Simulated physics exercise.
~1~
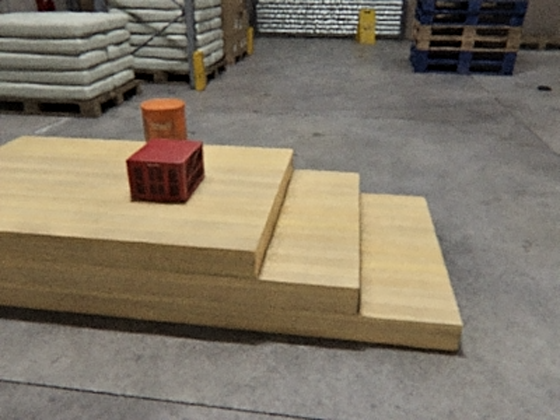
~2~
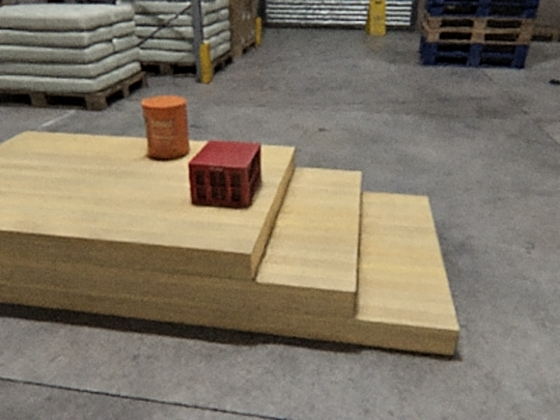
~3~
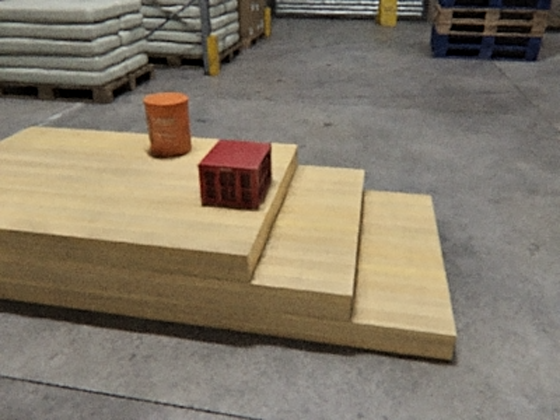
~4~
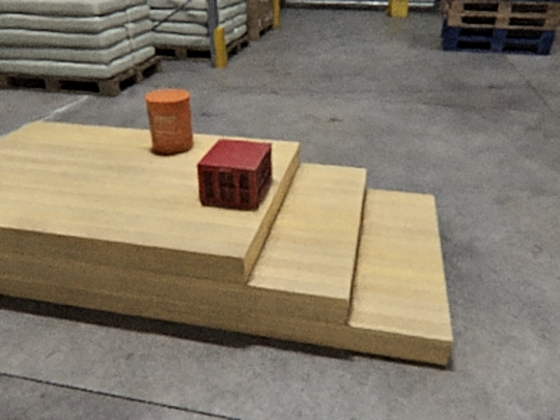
A red crate slid to the right across a wooden landing, passing in front of an orange pail that stayed put, then came to rest on the landing near the top of the steps as the view drifted slightly sideways.
